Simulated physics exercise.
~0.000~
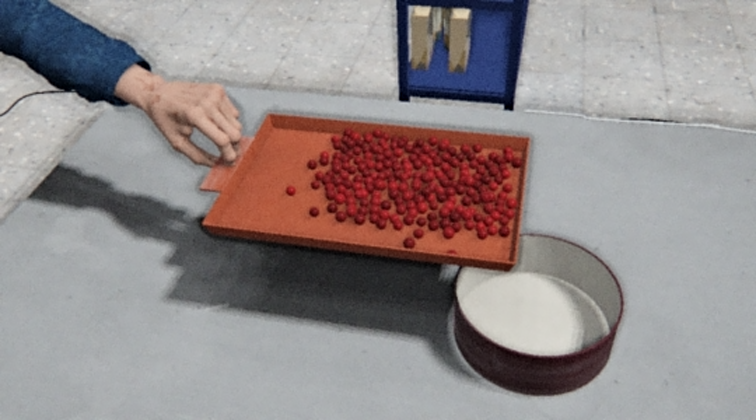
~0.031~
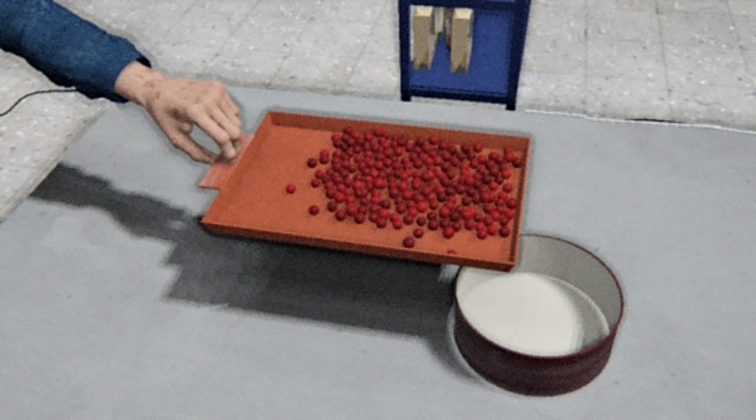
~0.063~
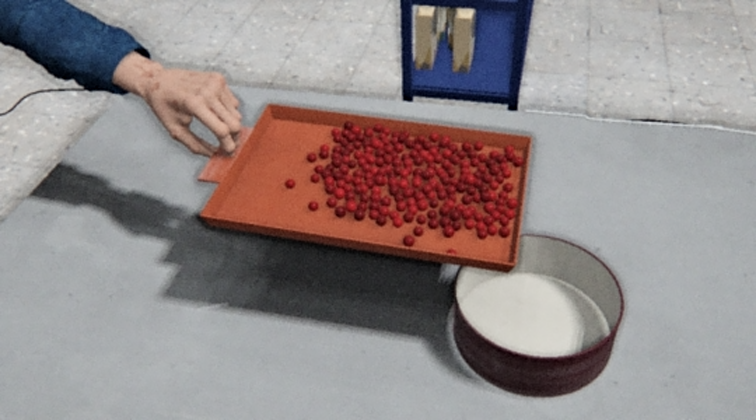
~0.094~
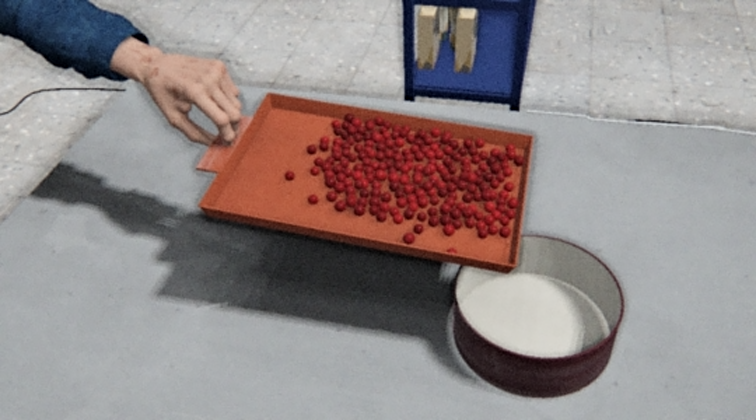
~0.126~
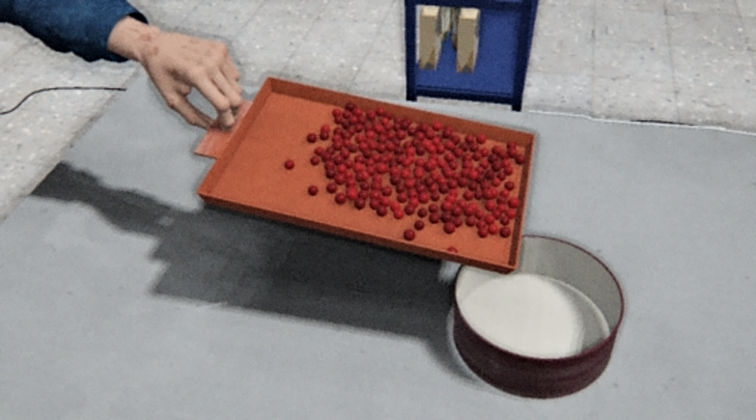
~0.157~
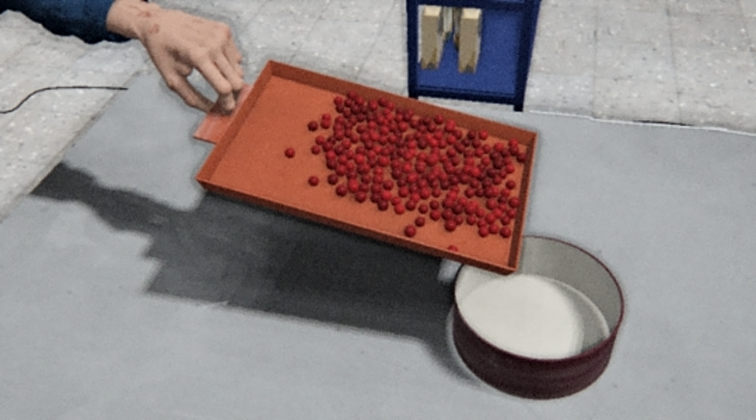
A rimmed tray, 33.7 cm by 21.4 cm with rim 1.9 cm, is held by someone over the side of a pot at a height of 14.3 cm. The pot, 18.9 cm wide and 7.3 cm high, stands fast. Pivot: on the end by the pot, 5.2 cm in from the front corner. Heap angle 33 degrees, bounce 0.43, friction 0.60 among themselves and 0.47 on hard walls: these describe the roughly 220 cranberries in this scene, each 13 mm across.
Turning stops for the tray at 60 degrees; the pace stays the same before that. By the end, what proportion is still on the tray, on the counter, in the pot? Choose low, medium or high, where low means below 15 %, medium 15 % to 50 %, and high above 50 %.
Shares - left on the tray: High, counter: Low, pot: Medium.
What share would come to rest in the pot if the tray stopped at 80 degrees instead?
You'd end up with some 85 % in the pot.
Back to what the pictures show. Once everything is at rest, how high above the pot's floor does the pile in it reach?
Around 3.5 cm above the floor.
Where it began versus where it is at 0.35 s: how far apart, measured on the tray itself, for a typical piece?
Around 1 centimetres.
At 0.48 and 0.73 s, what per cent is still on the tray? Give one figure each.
In order, 100 and 75.
After 0.35 s, tilt 38 degrees; the tray holds 100 %, the pot 0 %.
After 0.48 s, tilt 54 degrees; the tray holds 100 %, the pot 0 %.
After 0.73 s, tilt 60 degrees; the tray holds 75 %, the pot 10 %.
In the end, at 1.6 s, tray 60 %, counter 5 %, pot 35 %.
